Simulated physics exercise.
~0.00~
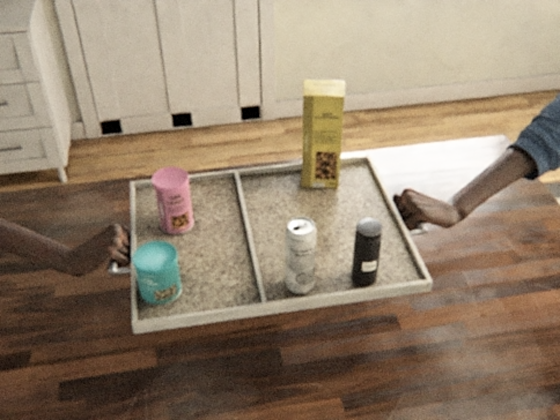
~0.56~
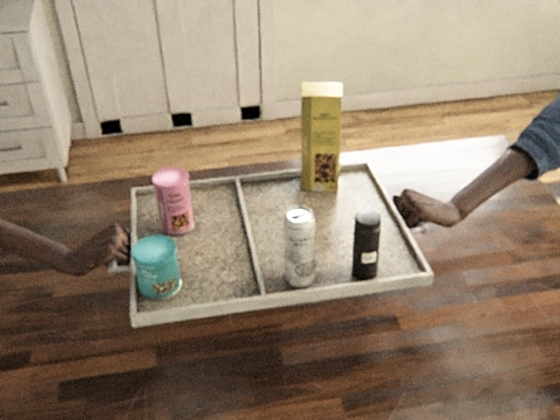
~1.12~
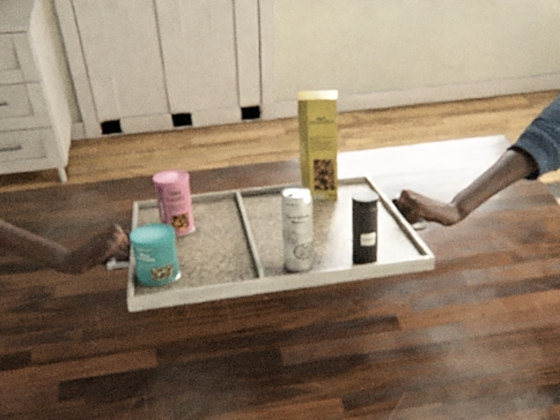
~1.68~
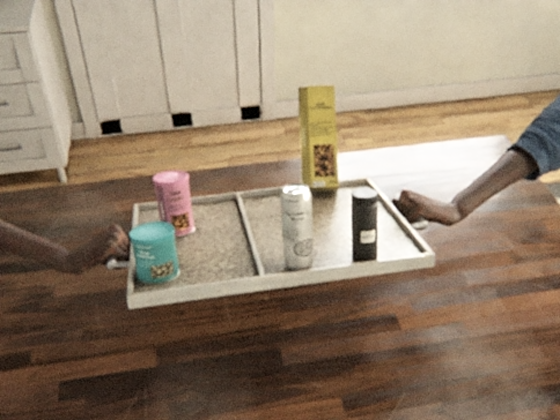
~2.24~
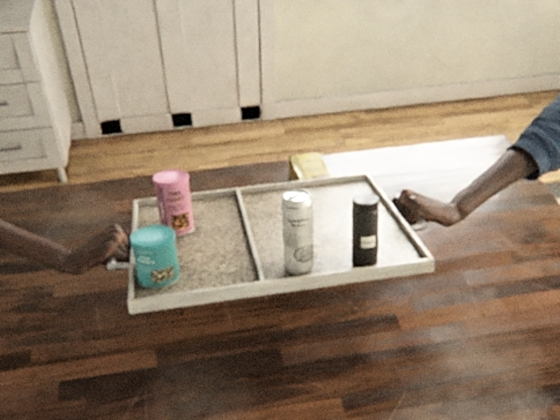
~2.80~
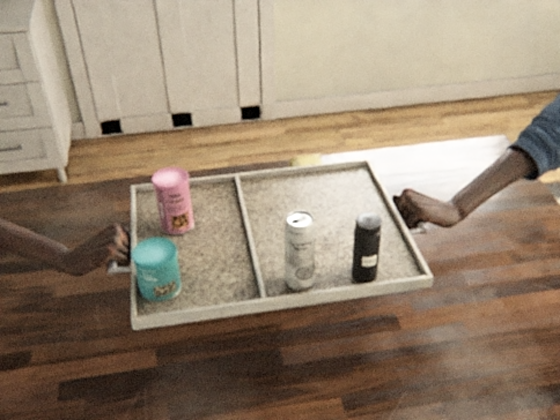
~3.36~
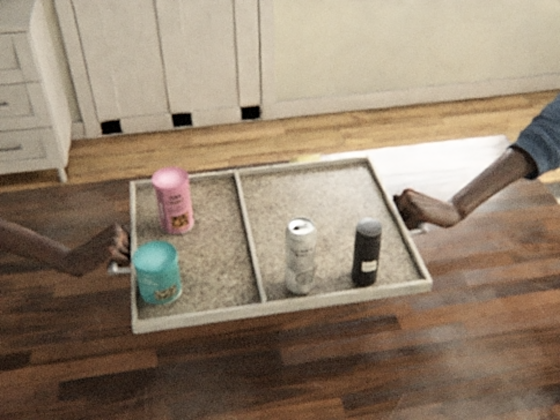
In this clip, two hands hold a divided tray carrying a yellow carton, a white can, a black shaker, and pink and turquoise tins. The far edge dips, the carton topples off the back, and the tray levels with the other four items still standing on it.
